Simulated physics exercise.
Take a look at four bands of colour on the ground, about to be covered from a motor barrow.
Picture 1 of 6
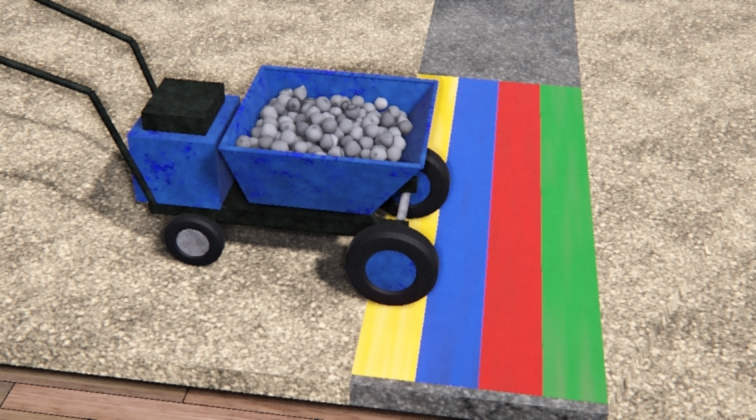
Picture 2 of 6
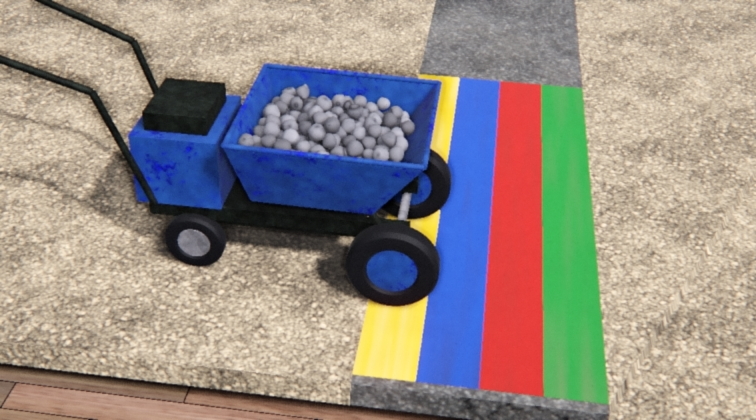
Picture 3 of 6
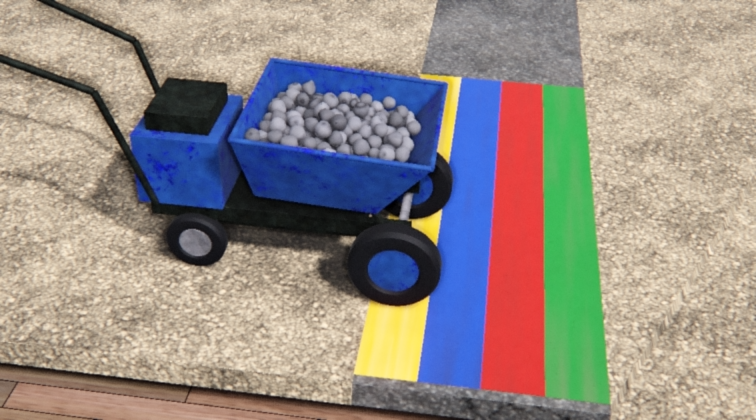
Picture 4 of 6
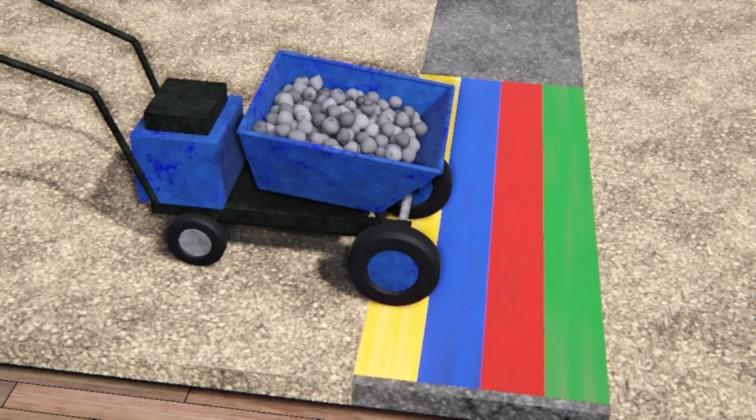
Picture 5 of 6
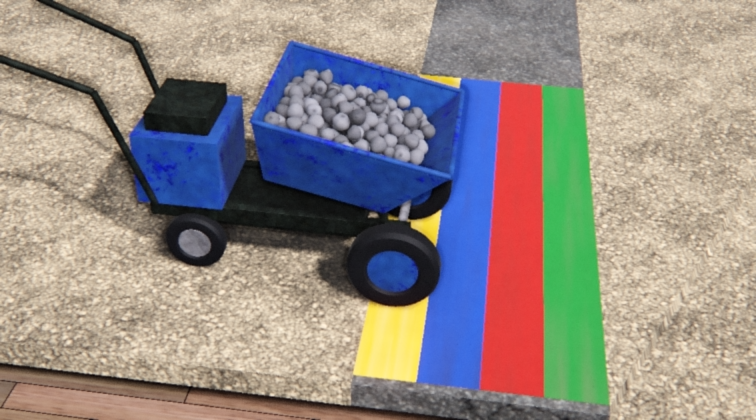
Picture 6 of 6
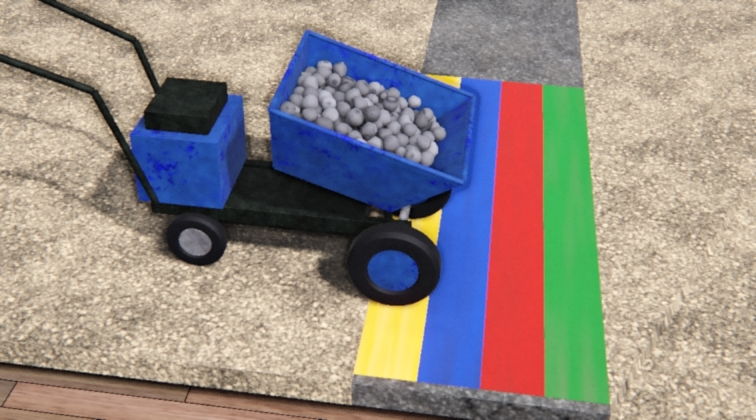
Blue skip of grey cobbles on a motor barrow tilting gradually toward the right beside yellow, blue, red and green ground strips.
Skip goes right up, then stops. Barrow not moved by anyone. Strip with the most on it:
Green strip.
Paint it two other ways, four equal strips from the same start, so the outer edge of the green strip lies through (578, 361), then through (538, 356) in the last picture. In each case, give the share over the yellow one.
About 0 %, then 0 %.
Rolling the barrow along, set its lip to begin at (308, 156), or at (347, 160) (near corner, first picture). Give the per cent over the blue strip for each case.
40 % for the first, 20 % for the second.
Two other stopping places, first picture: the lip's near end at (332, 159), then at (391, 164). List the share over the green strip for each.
Okay, so the first one ends at 20 % and the second at 30 %.
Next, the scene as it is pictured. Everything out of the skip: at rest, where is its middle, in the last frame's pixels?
Roughly pixel (582, 269).
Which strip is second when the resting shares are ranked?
Second: The strip in red.
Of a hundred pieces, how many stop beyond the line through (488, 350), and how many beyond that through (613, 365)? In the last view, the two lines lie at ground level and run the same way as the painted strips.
I'd say some 100 in a hundred, and after that 30 in a hundred.
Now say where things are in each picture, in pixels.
In the first frame, lip of the skip at (421, 167), level; top of the load at (318, 120), round cobbles; yellow strip at (391, 334); blue strip at (451, 341); red strip at (512, 348); green strip at (573, 355).
In the second frame, lip of the skip at (424, 168), level; top of the load at (306, 128).
In the third frame, lip of the skip at (431, 169), tipped barely; top of the load at (312, 124).
In the fourth frame, lip of the skip at (440, 172), tipped a little; top of the load at (304, 118).
In the fifth frame, lip of the skip at (450, 178), tipped a little; top of the load at (310, 106).
In the sixth frame, lip of the skip at (463, 183), tipped clearly; top of the load at (314, 111); yellow strip at (393, 334); blue strip at (453, 341); red strip at (514, 348); green strip at (575, 355).
Soon after the last picture, skip tipped steeply; all in the skip.
A little later, skip tipped right over; most in the skip; a small part over the red strip; a small part over the green strip; a stray few falling.
Later still, skip tipped right over; about a quarter in the skip; a small part over the red strip; about a third over the green strip; about a third off the paint.
At rest, skip tipped right over; none over the yellow strip; a stray few over the blue strip; about a quarter over the red strip; about a third over the green strip; about a third off the paint.
